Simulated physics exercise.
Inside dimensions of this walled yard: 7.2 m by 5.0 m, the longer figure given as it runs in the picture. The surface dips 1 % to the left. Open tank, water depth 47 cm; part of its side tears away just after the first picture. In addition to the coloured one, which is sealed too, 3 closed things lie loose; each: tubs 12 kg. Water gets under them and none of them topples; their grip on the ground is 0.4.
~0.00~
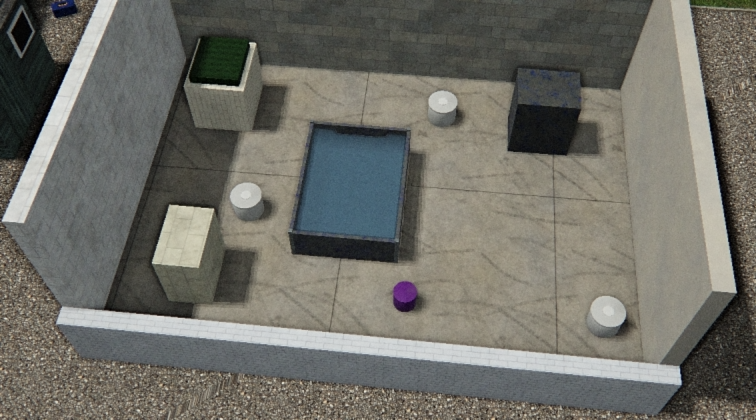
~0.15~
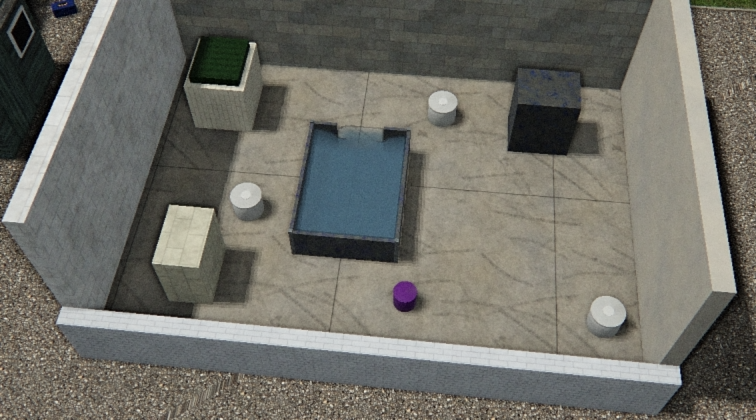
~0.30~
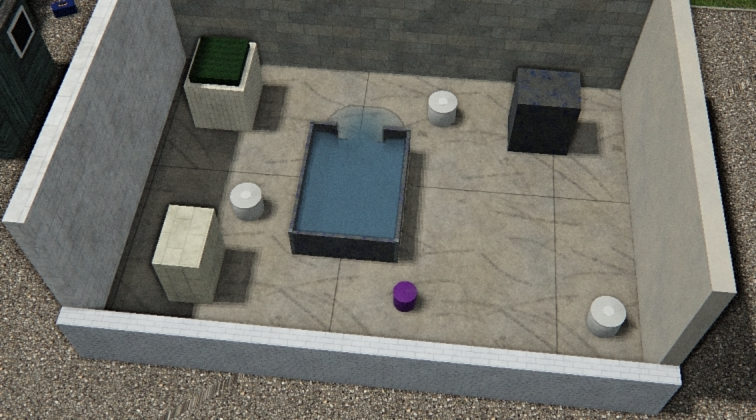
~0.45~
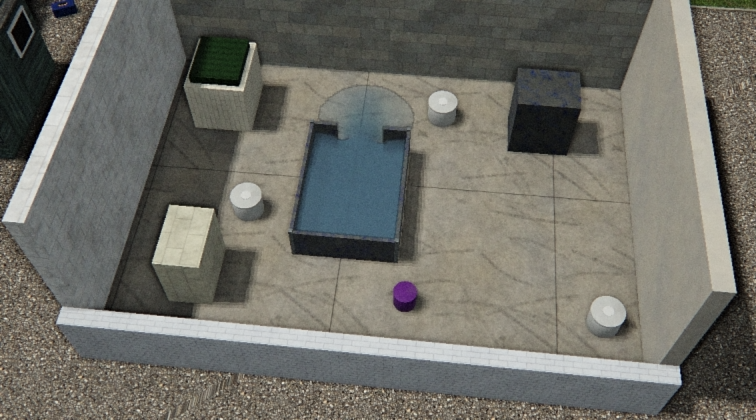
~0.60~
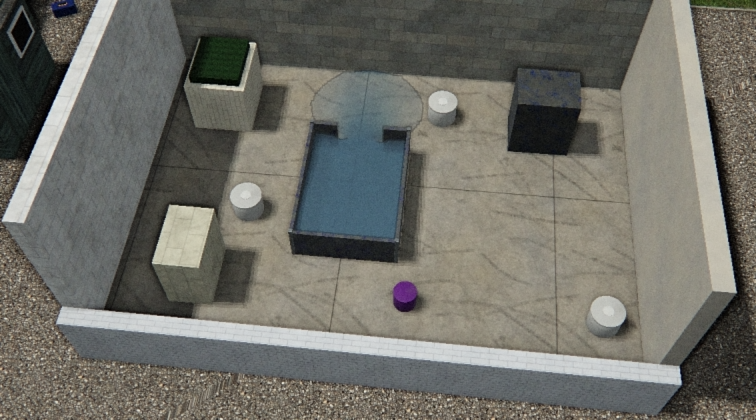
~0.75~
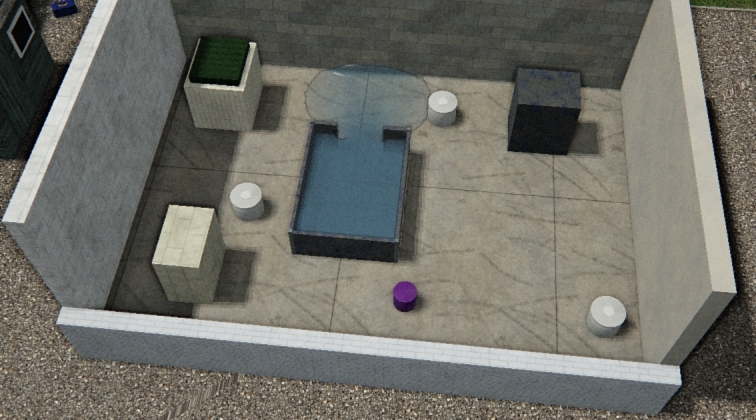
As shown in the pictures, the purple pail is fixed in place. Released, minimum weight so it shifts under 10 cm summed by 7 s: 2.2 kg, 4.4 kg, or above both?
Pick: The lighter.
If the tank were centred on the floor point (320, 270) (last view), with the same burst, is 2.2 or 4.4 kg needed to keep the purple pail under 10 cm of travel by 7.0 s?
So then the lighter weight suffices.
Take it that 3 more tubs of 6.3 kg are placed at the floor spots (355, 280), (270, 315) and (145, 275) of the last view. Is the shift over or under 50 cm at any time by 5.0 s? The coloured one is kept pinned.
Results, in sequence: Not exceeded / not exceeded / not exceeded.
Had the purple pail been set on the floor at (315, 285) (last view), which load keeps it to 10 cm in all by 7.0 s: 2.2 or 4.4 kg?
Short version: The lighter already works.
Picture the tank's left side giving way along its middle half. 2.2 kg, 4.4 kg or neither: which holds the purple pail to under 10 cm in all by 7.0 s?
Then only the higher weight holds it.
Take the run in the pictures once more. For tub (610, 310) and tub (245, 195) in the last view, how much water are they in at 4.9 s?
Close to 0 and 2 centimetres.
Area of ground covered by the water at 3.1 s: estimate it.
The covered patch comes to about 13 m2.
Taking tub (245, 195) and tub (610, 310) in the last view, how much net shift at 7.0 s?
Taking them in order, that's 0 centimetres and 0 centimetres.
After 1.4 s the purple pail would be 0 cm from its start with 2.2 kg and 0 cm from its start with 4.4 kg; 0 cm of water round it then.
After 3.1 s the purple pail would be 0 cm from its start with 2.2 kg and 0 cm from its start with 4.4 kg; 0 cm of water round it then.
After 4.9 s the purple pail would be 0 cm from its start with 2.2 kg and 0 cm from its start with 4.4 kg; 0 cm of water round it then.
After 7.0 s the purple pail would be 0 cm from its start with 2.2 kg and 0 cm from its start with 4.4 kg; 1 cm of water round it then.
